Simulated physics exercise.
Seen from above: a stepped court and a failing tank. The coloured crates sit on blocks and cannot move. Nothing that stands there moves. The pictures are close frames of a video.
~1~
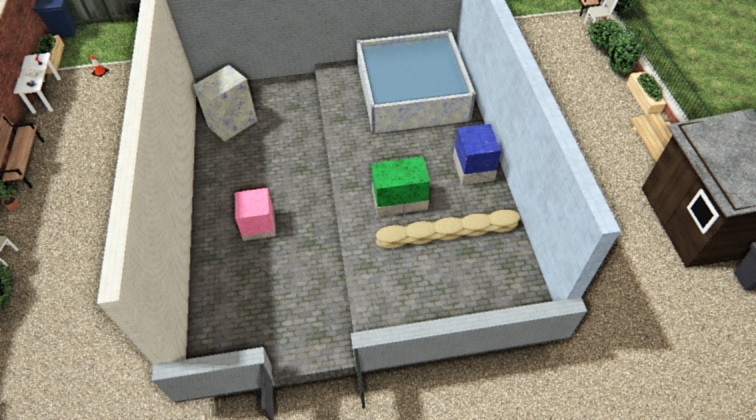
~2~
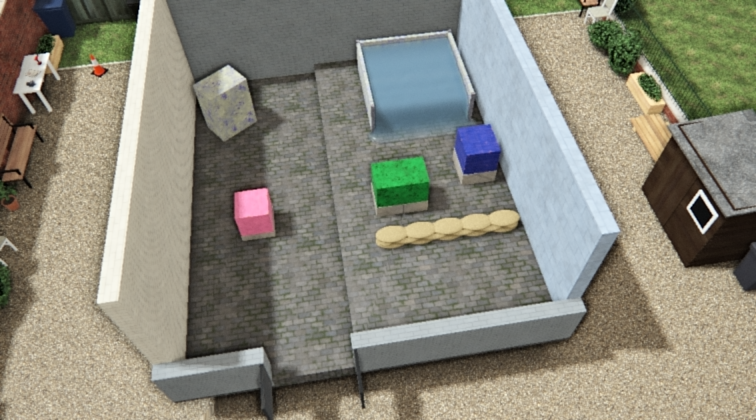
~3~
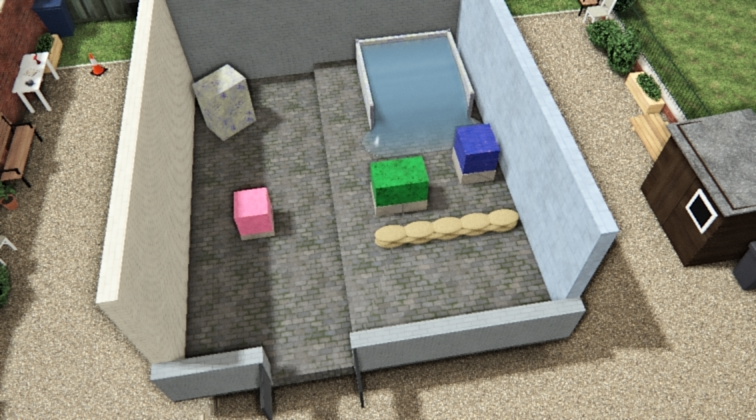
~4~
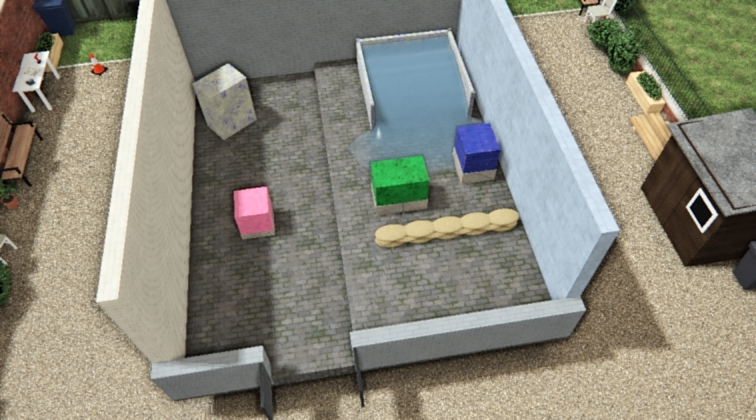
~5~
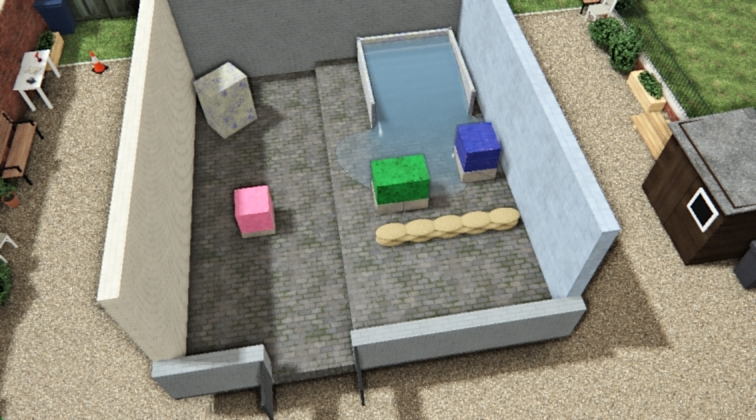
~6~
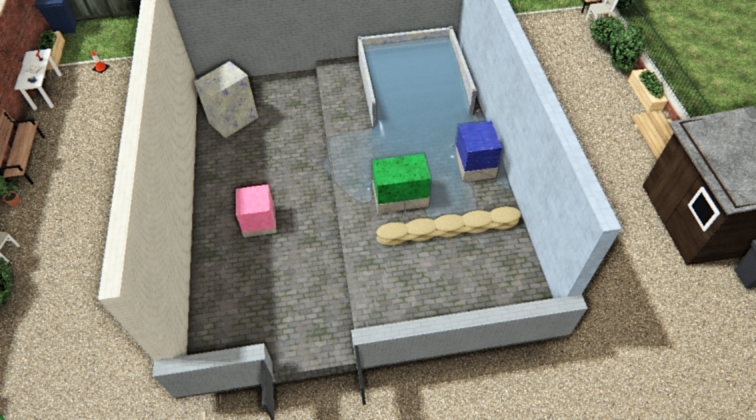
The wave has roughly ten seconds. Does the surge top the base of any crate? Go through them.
The blue crate is soaked; the pink crate is soaked; the green crate is soaked.
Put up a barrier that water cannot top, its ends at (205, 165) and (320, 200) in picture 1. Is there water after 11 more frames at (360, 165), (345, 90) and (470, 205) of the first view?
As listed: Flooded, free of water, covered.
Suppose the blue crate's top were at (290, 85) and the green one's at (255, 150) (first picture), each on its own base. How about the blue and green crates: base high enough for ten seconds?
One by one: The blue crate keeps dry; the green crate stays dry.
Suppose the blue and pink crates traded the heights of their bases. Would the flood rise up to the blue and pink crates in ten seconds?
In short: Blue crate gets wet, pink crate stays dry.
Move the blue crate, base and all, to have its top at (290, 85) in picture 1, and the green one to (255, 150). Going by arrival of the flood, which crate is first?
First comes the pink crate.
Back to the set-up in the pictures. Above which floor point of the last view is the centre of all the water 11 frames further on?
Close to (421, 152).
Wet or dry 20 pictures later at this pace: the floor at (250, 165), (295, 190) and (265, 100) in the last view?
As listed: Flooded, flooded, dry.
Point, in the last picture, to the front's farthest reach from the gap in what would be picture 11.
At about (541, 272).
A moment on, water covers 25 % of the floor; the blue crate water round its plinth, the pink crate not reached, the green crate water round its plinth.
Next, water covers 45 % of the floor; the blue crate water round its plinth, the pink crate water round its plinth, the green crate water round its plinth.
Then, water covers 65 % of the floor; the blue crate water round its plinth, the pink crate water round its plinth, the green crate water round its plinth.
Later, water covers 90 % of the floor; the blue crate water round its plinth, the pink crate water round its plinth, the green crate water round its plinth.
In the end, water covers 90 % of the floor; the blue crate was topped, the pink crate was topped, the green crate was topped.
